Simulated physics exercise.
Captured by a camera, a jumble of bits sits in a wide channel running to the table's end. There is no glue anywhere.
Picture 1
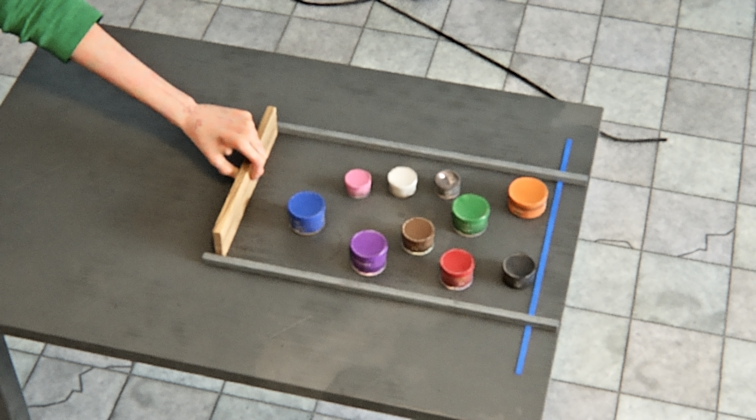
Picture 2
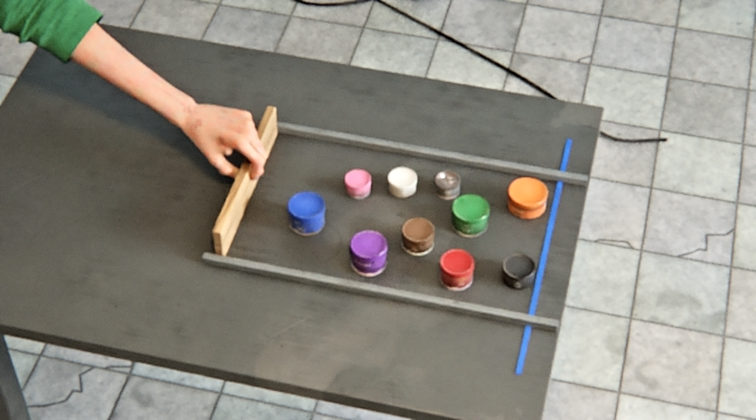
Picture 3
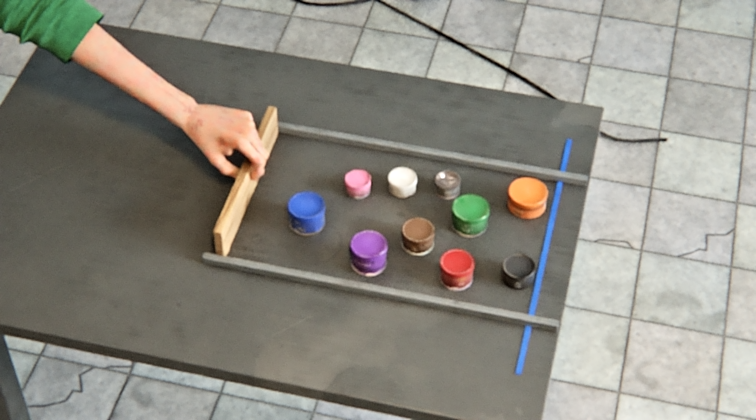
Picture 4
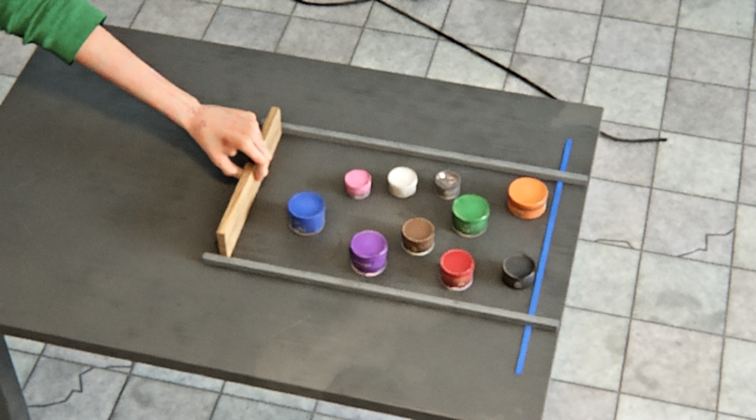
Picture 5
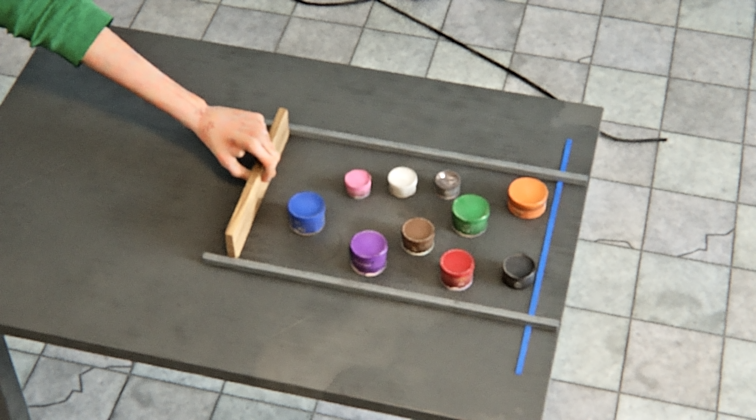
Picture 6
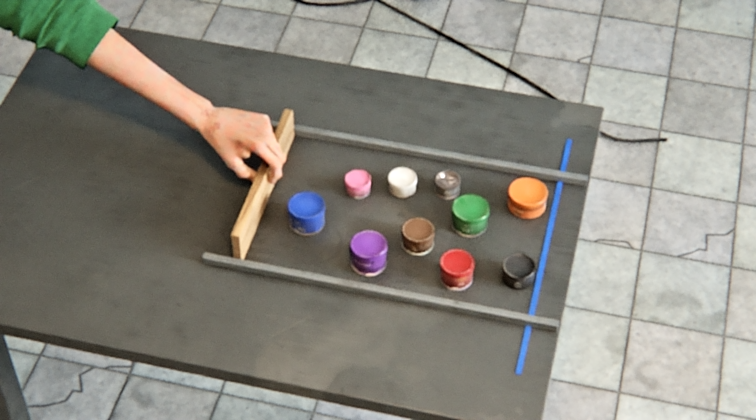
A hand in a green sleeve held a wooden board behind a group of colourful little tubs between two rails, then slid it slightly right toward the blue one, while the tubs stayed still.
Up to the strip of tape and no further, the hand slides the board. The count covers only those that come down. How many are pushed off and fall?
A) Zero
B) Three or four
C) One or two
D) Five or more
Five or more.
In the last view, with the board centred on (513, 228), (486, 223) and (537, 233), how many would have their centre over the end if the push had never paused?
First 2, next 0, last 5.
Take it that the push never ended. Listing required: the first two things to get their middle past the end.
Earliest first: Black tub, orange tub.
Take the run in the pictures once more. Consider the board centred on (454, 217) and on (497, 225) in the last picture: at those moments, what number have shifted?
The count reaches 10 first and 10 second.
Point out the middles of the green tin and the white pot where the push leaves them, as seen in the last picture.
The first ends close to (566, 238), the second close to (570, 197).
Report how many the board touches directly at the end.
It ends up touching 5.
A little later, none off yet; black tub at rest near (518, 271); orange tub at rest near (527, 198); red tin at rest near (457, 270).
When it is over, the number that fall off is five or more; down, brown pot, grey tin, red tin, orange tub and black tub.
